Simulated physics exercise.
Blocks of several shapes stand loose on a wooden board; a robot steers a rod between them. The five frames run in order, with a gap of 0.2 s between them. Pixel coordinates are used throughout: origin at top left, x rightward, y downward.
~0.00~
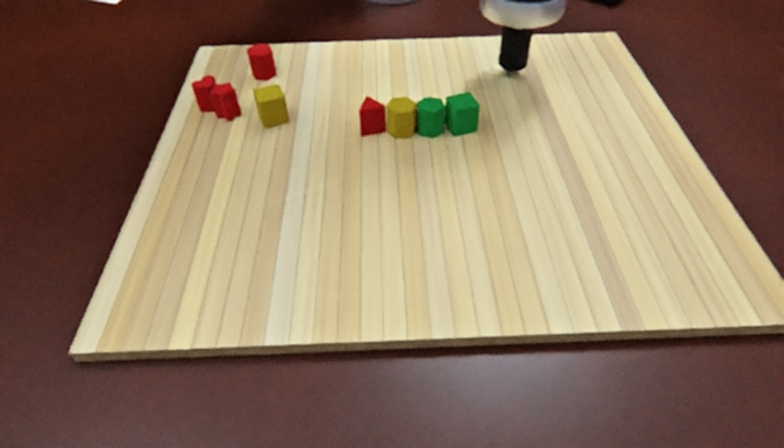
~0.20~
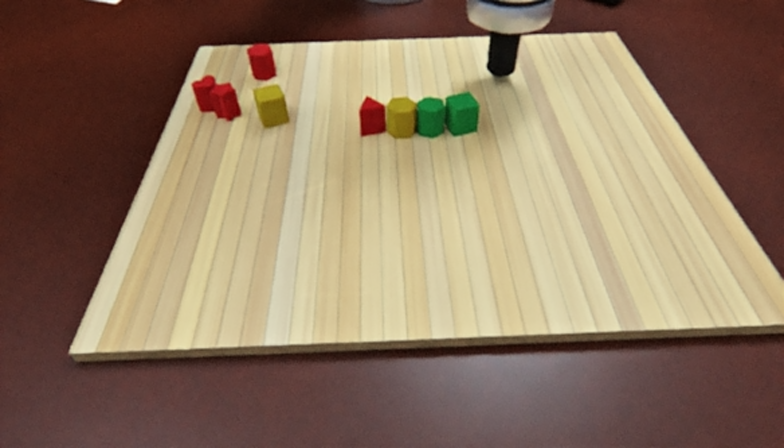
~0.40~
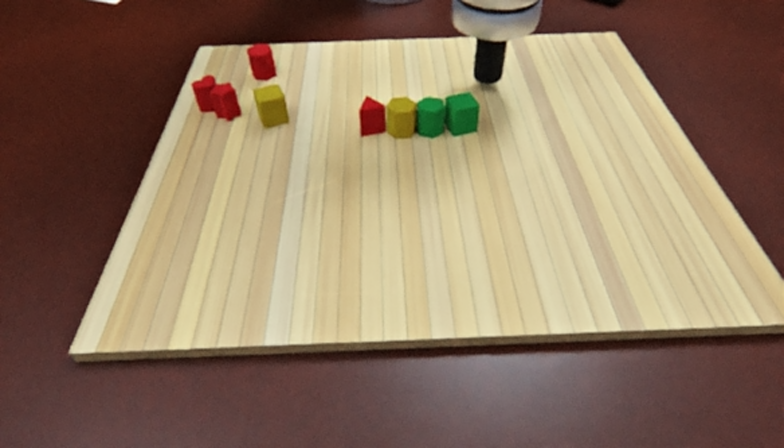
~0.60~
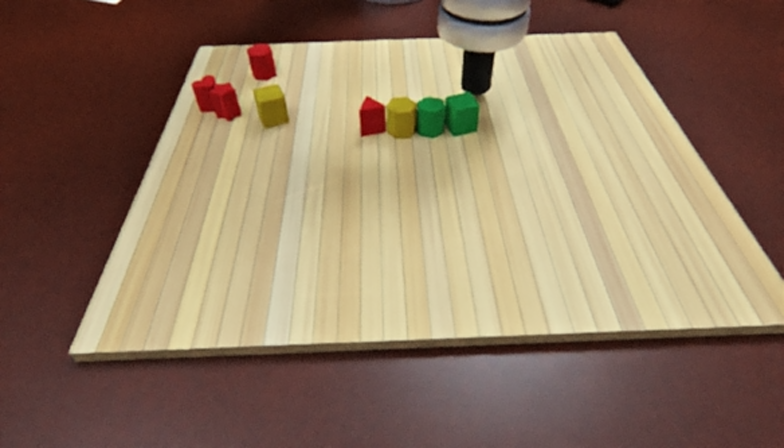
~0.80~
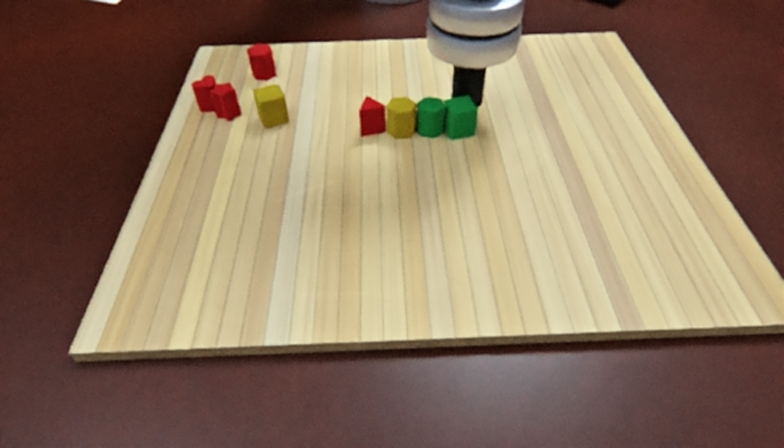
Robot rod moving left and nearer across a wooden board, reaching the green square block at a row's right end.
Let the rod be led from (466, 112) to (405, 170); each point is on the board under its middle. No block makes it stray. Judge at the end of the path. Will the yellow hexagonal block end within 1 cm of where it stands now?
No, that is not what happens.
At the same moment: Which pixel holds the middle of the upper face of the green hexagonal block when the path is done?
For the centre of its top, I'd go with (389, 123).
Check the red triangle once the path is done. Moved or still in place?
It is no longer where it was.
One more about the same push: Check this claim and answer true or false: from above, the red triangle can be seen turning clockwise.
Answer: True.
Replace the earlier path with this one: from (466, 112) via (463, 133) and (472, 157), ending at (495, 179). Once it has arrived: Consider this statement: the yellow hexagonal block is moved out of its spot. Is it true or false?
The statement is incorrect.
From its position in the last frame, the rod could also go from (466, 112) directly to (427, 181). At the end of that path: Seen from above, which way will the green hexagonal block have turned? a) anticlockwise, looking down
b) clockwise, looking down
I choose b.
What follows on the original path. One third of the way, rod (447, 121); red triangle (360, 103); yellow hexagonal block (390, 106); green hexagonal block (418, 110), turned 20° clockwise; green square piece (455, 122).
Two thirds of the way, rod (427, 140); red triangle (352, 101), turned 20° clockwise; yellow hexagonal block (380, 106), turned 25° clockwise; green hexagonal block (397, 120), turned 85° clockwise; green square piece (455, 134), turned 35° anticlockwise.
At the end, rod (405, 160); red triangle (352, 101), turned 20° clockwise; yellow hexagonal block (379, 106), turned 30° clockwise; green hexagonal block (389, 123), turned 115° clockwise; green square piece (455, 135), turned 35° anticlockwise.
